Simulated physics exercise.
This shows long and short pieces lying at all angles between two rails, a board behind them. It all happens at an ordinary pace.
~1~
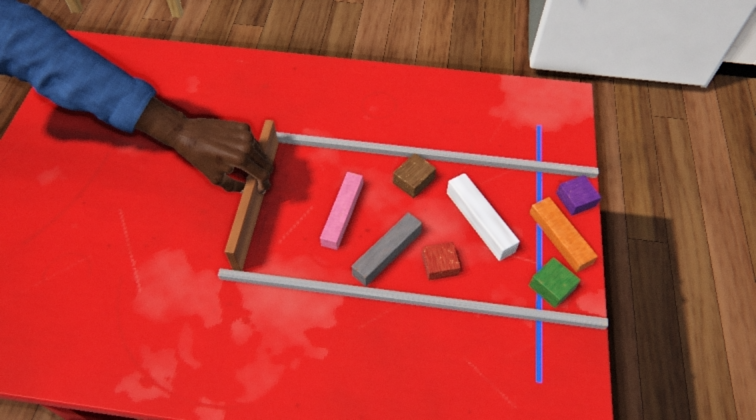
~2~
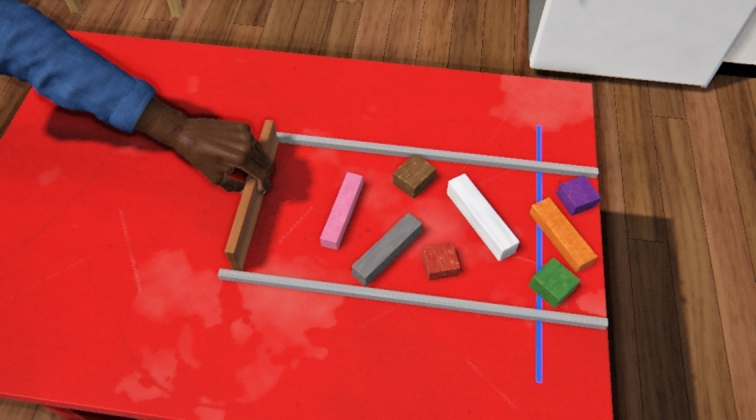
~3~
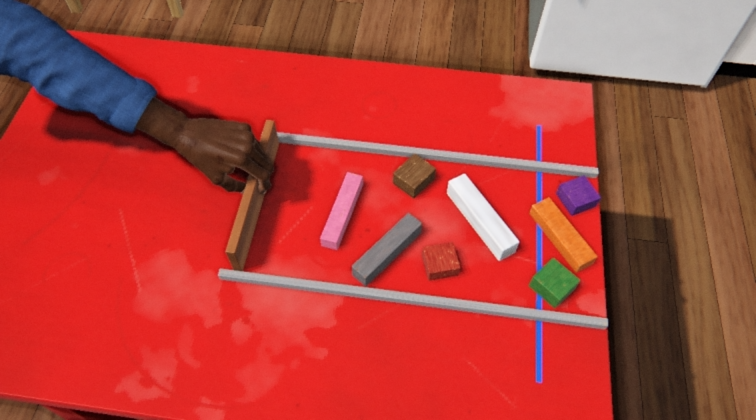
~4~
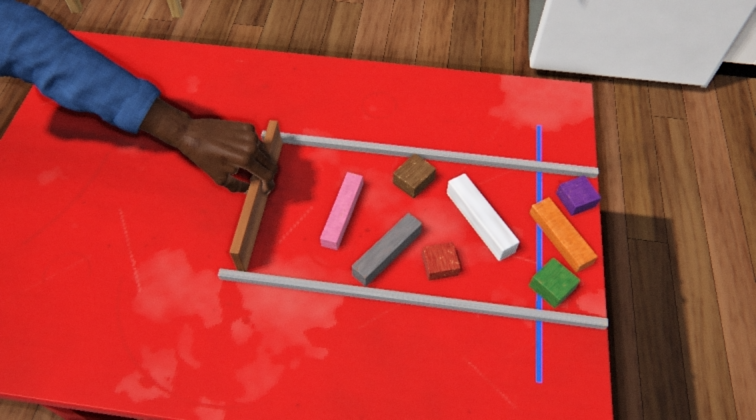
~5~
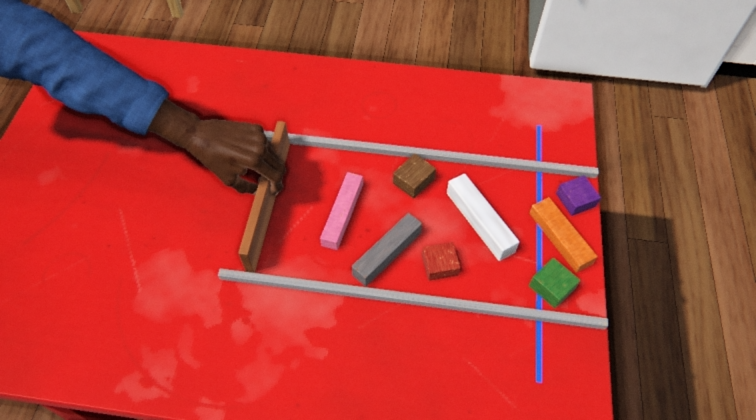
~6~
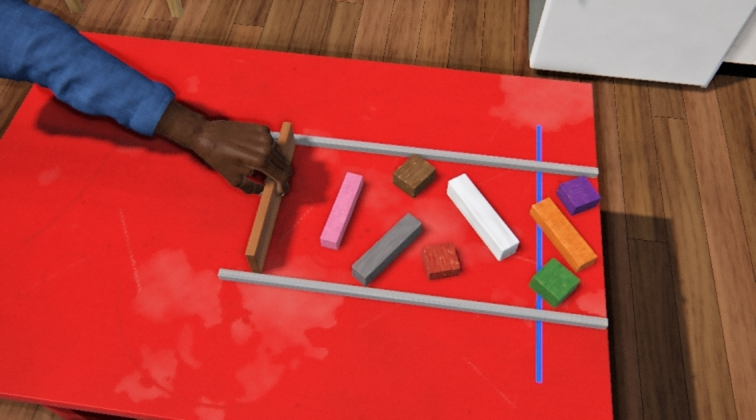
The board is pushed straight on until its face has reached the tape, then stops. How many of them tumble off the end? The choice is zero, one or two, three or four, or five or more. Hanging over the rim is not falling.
Outcome: The number that fall off is three or four.
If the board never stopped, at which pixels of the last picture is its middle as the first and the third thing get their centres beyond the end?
Its middle is around (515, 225) and later (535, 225).
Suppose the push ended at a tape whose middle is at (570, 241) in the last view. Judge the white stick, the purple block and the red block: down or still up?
The white stick falls; the purple block comes down; the red block falls.
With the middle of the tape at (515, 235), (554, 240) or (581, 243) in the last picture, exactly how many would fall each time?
In that order 0, 4 and 6.
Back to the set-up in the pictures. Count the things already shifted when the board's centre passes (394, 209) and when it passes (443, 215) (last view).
At the one place 4, at the other 5.
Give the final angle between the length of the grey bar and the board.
Near 0 degrees.
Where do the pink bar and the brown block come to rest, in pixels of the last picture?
The pink bar stops around (549, 235); the brown block around (555, 182).
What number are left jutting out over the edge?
That would be 2.
Soon after, none off yet; purple block at rest near (578, 196); orange bar at rest near (562, 234); green block at rest near (554, 283).
At rest, the number that fall off is three or four; fallen, green block, orange bar and purple block.
